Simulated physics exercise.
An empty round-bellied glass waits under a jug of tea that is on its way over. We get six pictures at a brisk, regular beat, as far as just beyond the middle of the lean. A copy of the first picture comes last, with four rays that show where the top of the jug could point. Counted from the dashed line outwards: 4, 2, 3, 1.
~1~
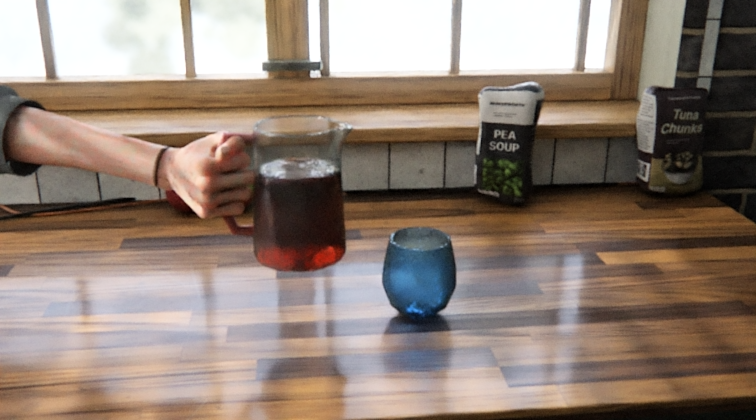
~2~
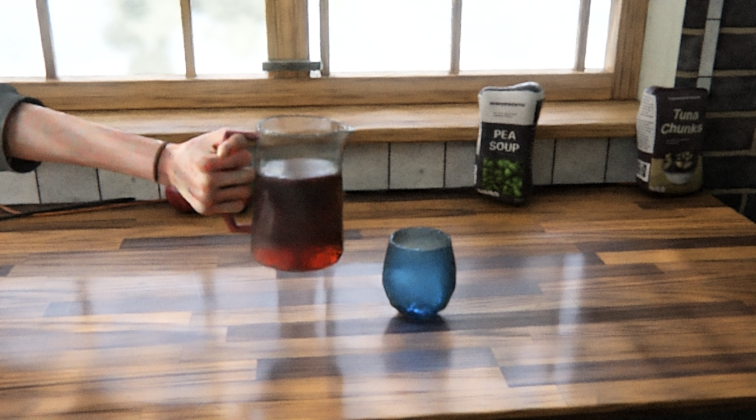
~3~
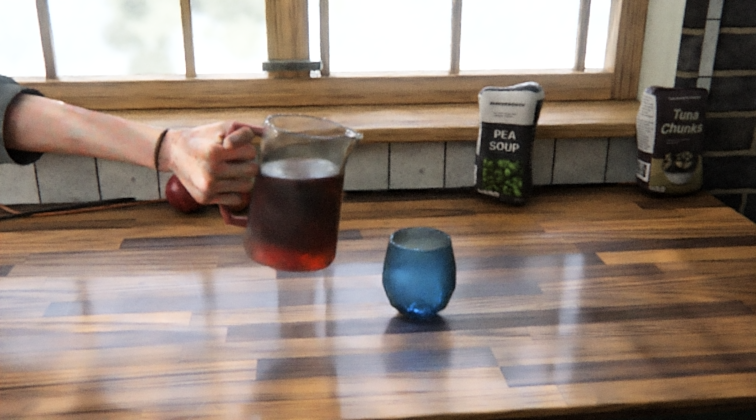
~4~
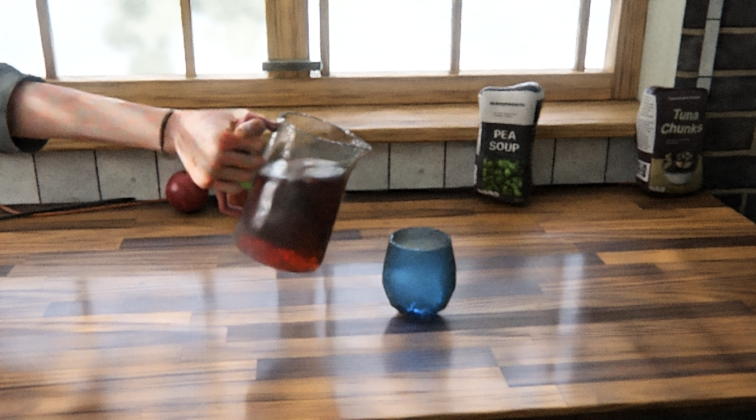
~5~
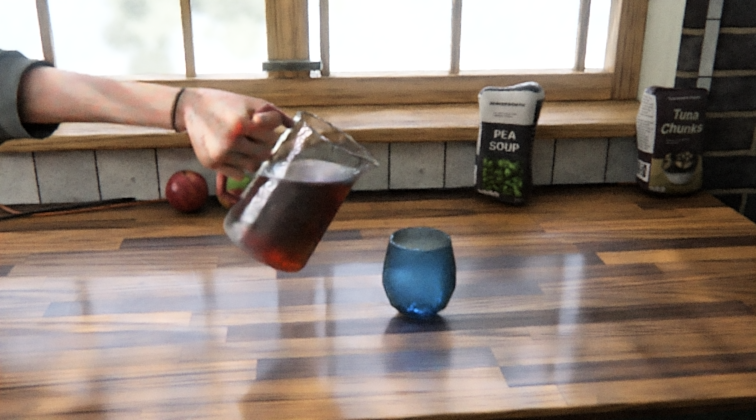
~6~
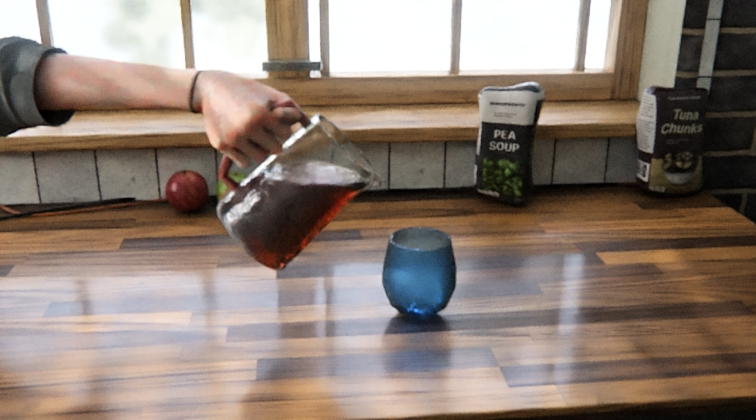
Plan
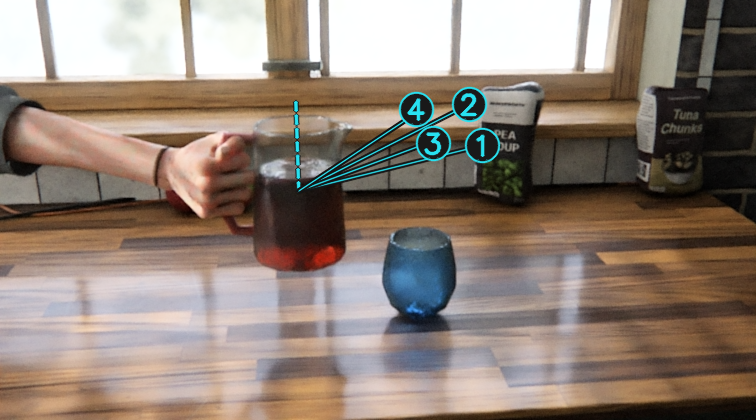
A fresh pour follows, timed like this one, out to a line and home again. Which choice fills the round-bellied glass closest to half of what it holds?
It is 3.
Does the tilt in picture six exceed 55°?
No.
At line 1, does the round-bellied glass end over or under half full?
Over.
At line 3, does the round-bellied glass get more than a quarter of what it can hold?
Yes.
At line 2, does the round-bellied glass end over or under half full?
Under.
In cyan, 1 at (466, 149); 2 at (454, 112); 3 at (416, 147); 4 at (403, 121).
If 1 is chosen, the round-bellied glass ends with about 73 % of what it can hold.
If 2 is chosen, the round-bellied glass ends with about 30 % of what it can hold.
If 3 is chosen, the round-bellied glass ends with about 50 % of what it can hold.
If 4 is chosen, the round-bellied glass ends with about 15 % of what it can hold.
